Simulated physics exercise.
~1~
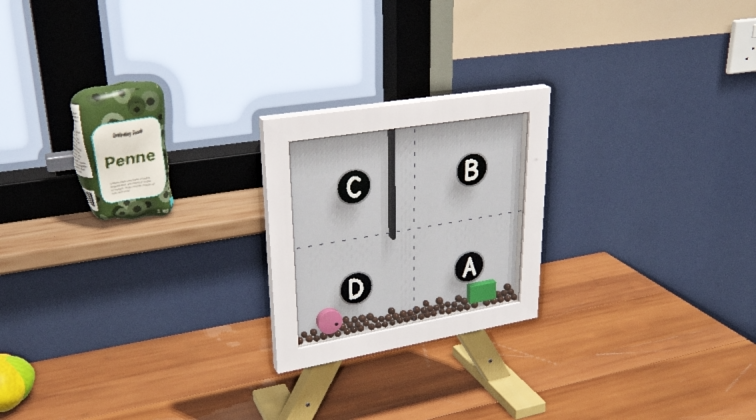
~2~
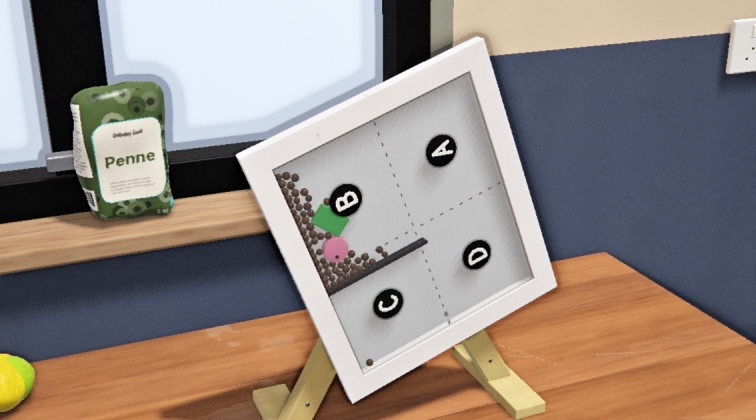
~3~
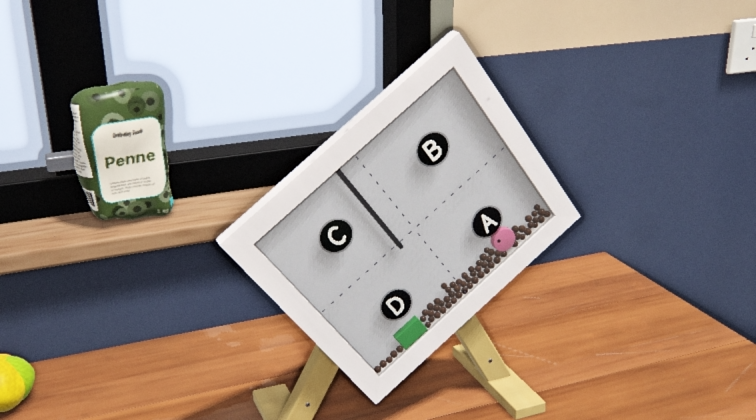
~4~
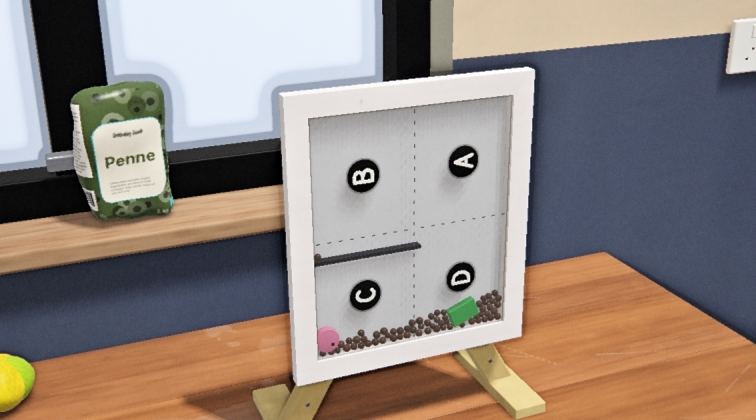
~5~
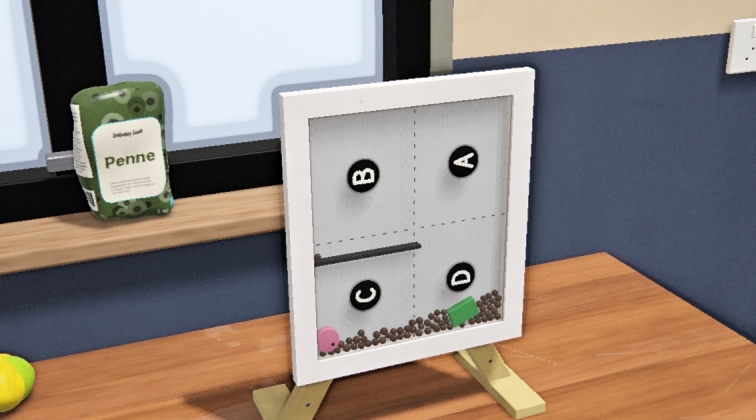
The clip shows a white-framed, clear-fronted box of small dark beads, a green block and a pink disc turning on a wooden stand, its contents tumbling, before it swings partway back and stops on its side, the disc resting in quarter C and the block in D.
